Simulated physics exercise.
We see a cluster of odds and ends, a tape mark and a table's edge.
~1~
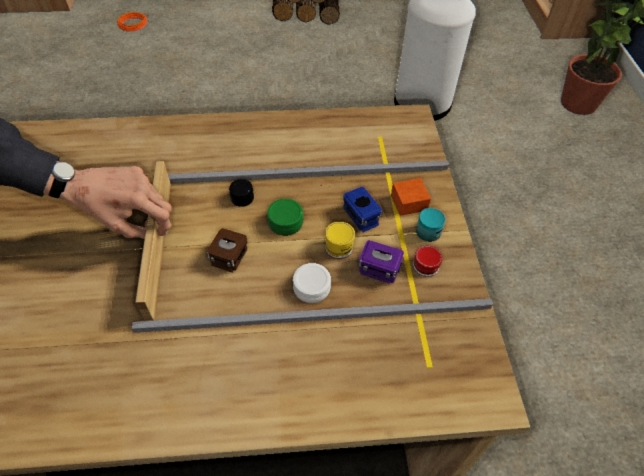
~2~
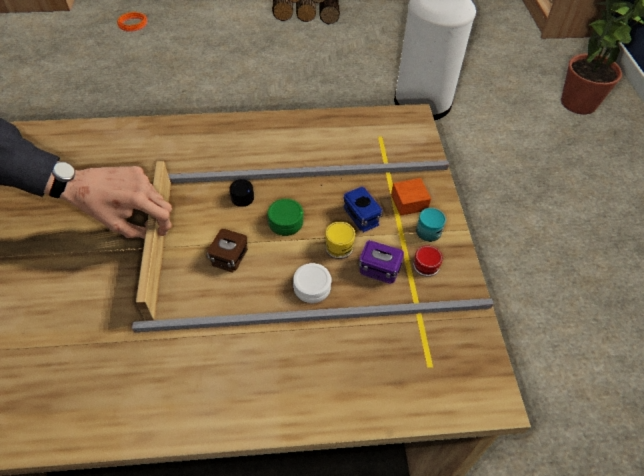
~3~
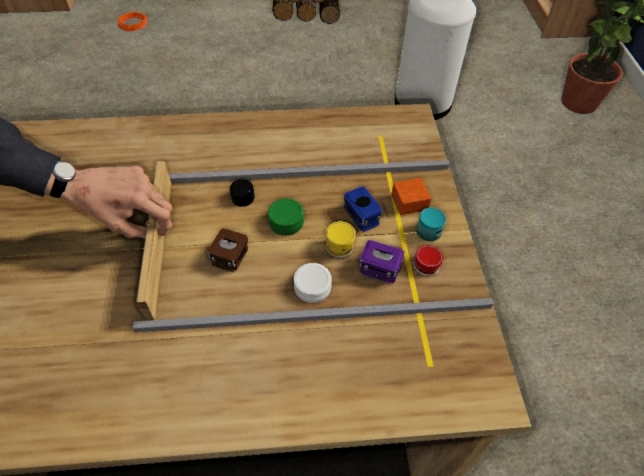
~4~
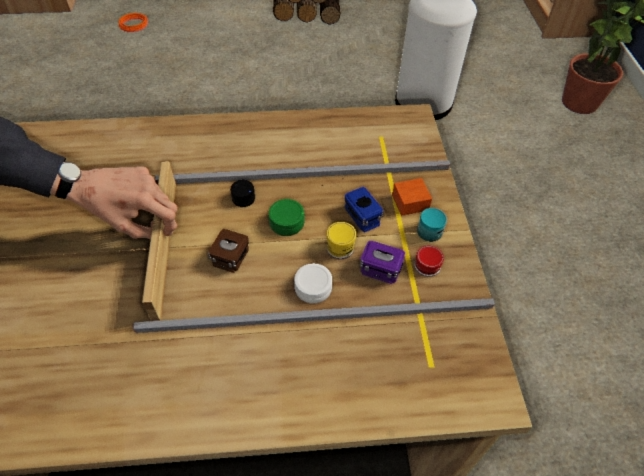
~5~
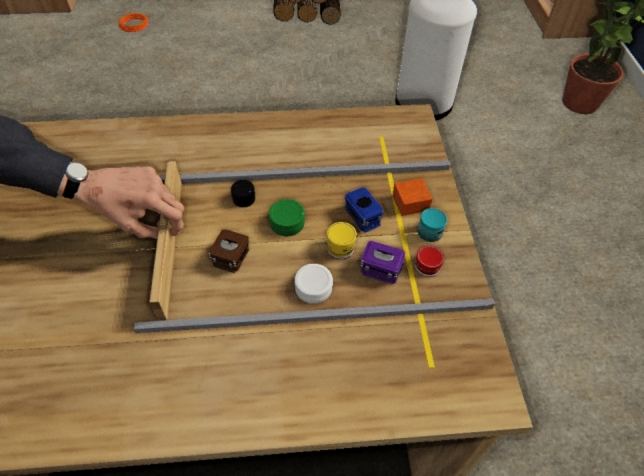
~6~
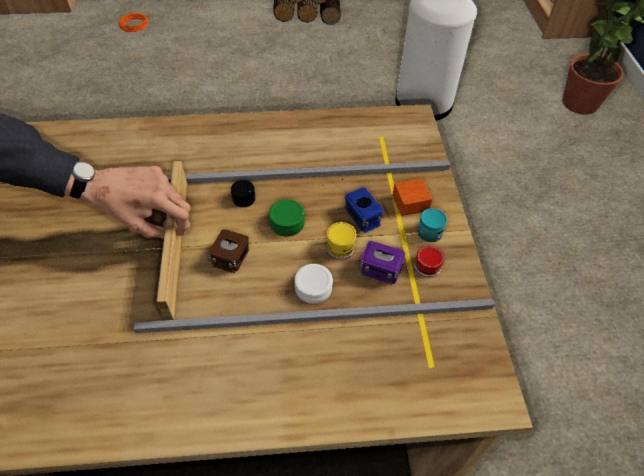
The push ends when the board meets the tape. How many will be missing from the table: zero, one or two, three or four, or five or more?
Outcome: The number that fall off is zero.
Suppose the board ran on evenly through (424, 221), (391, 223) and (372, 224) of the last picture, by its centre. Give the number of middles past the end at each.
Place by place, 3, 0 and 0.
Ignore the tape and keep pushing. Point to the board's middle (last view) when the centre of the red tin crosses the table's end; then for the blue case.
At (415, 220) for the red tin; at (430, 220) for the blue case.
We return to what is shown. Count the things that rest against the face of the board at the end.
In contact: 4.
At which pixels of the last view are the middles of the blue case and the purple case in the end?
Near (442, 198) and (449, 260).
Early on, none off yet; turquoise tub at rest near (432, 225); red tin at rest near (429, 261); orange block at rest near (412, 197).
A while later, none off yet; turquoise tub moving near (438, 225); red tin travelled about its own width near (443, 255); orange block travelled about its own width near (430, 191).
Finally, the number that fall off is zero.
